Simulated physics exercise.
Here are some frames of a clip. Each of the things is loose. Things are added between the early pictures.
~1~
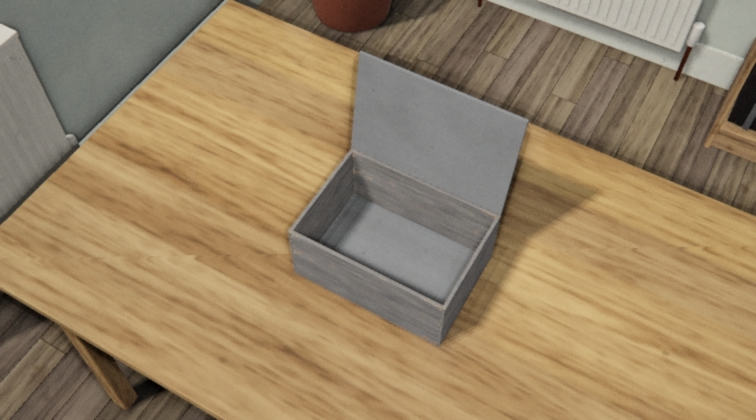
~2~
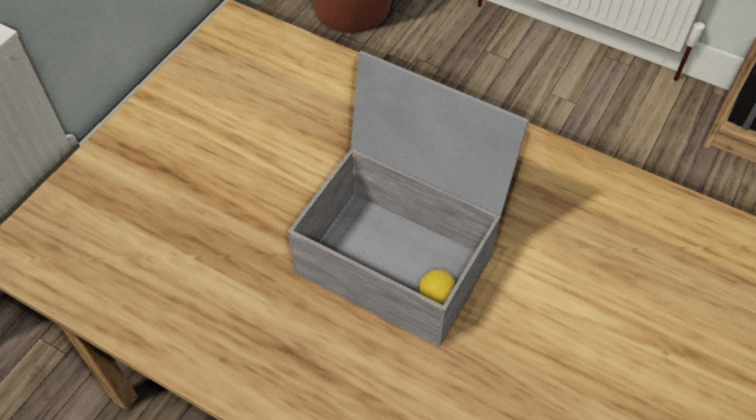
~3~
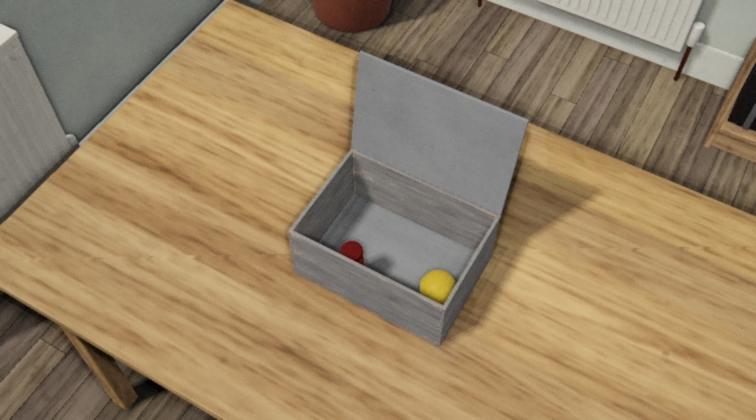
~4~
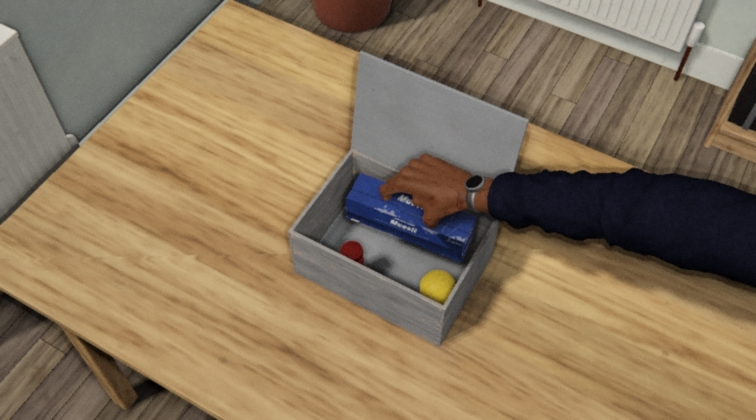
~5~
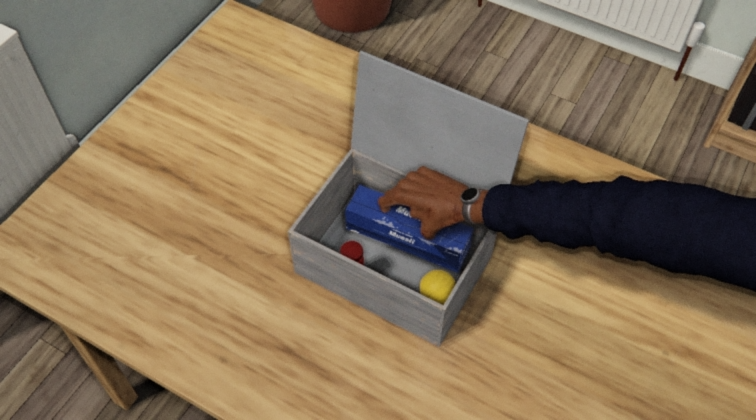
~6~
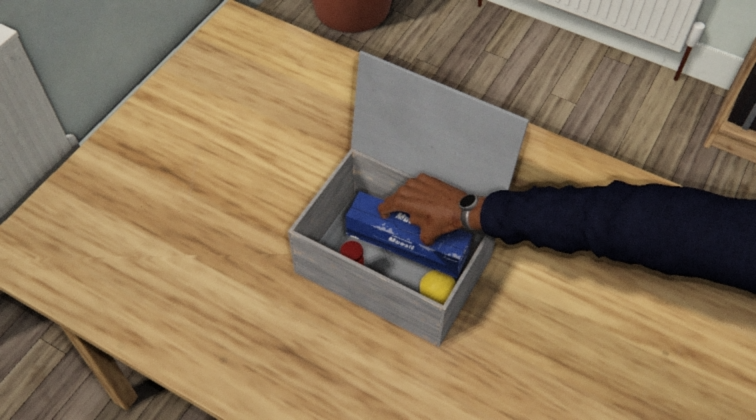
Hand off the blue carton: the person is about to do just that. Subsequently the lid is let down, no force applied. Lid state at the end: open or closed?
Closed.
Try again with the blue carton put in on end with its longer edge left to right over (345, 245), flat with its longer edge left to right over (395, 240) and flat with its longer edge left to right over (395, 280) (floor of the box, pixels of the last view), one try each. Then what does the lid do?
The first placement leaves the lid partly open, the second fully closed, and the third fully closed.
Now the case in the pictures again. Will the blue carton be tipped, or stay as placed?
At the finish it goes crooked.
Then, 0.40 s later than the last frame, blue carton on its side near (413, 250); yellow lemon moved a little.
Then, 1.50 s later than the last frame, lid 67° above the rim; blue carton on its side near (414, 246); yellow lemon moved a little.
Then, 1.90 s later than the last frame, lid 18° above the rim; blue carton on its side near (414, 246); yellow lemon moved a little.
When it is over, lid shut; lying over in the box, blue carton; the other 2 as before. End places, in pixels of the last picture, blue carton near (414, 246).
